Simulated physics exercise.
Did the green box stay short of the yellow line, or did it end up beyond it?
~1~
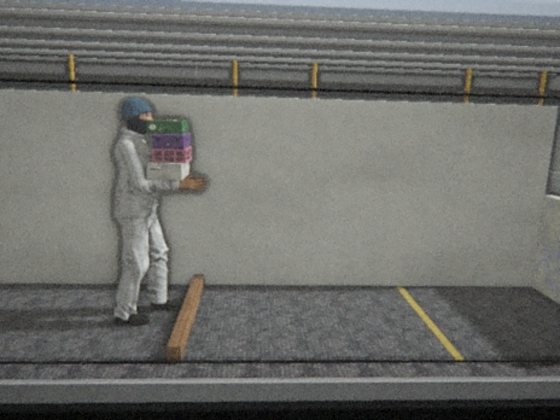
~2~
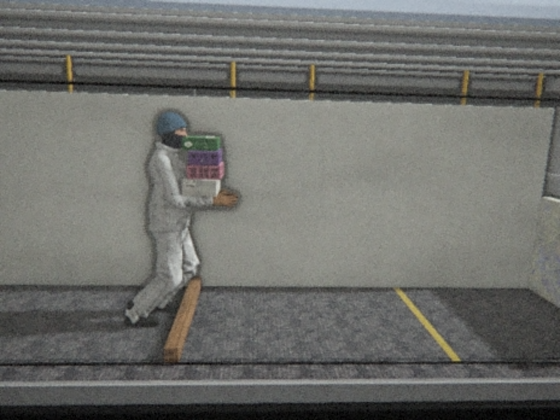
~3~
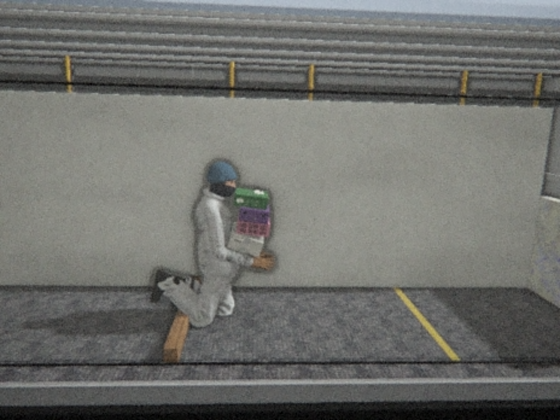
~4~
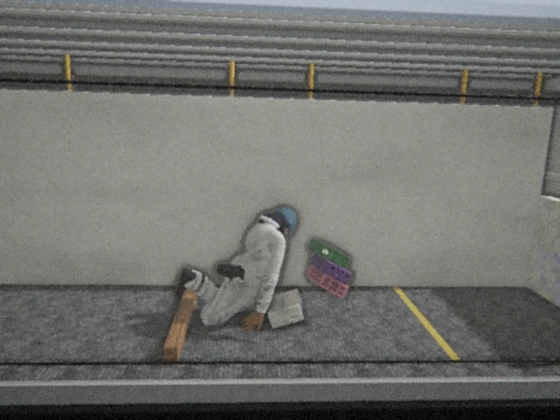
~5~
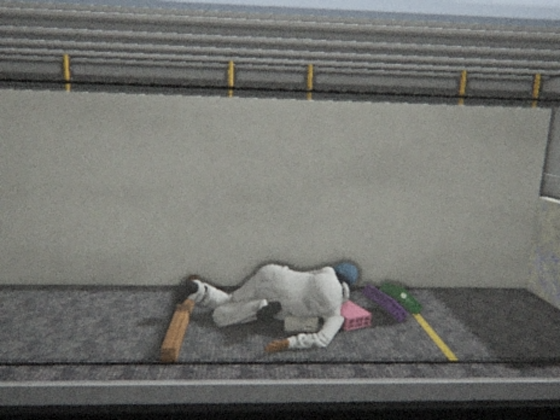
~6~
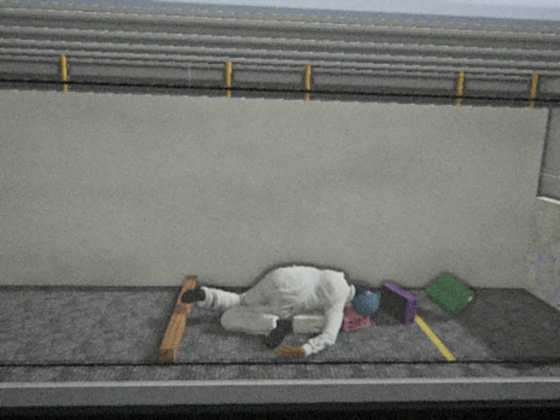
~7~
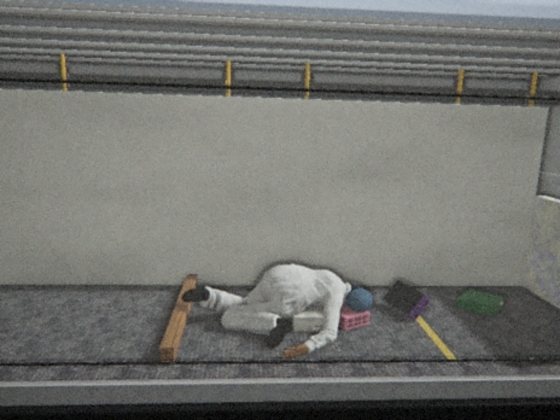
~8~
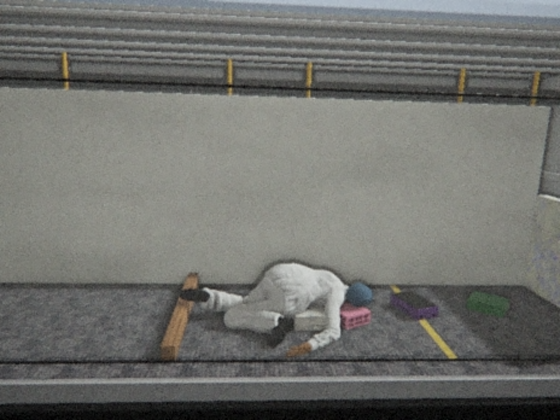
The green box ended up beyond the yellow line, lying on the ground to the right of it.
A person in white with a blue cap carried a stack of boxes rightward, tripped over a low wooden rail and pitched forward onto the ground, spilling the boxes, and the green one came to rest beyond the yellow line while the person lay still.
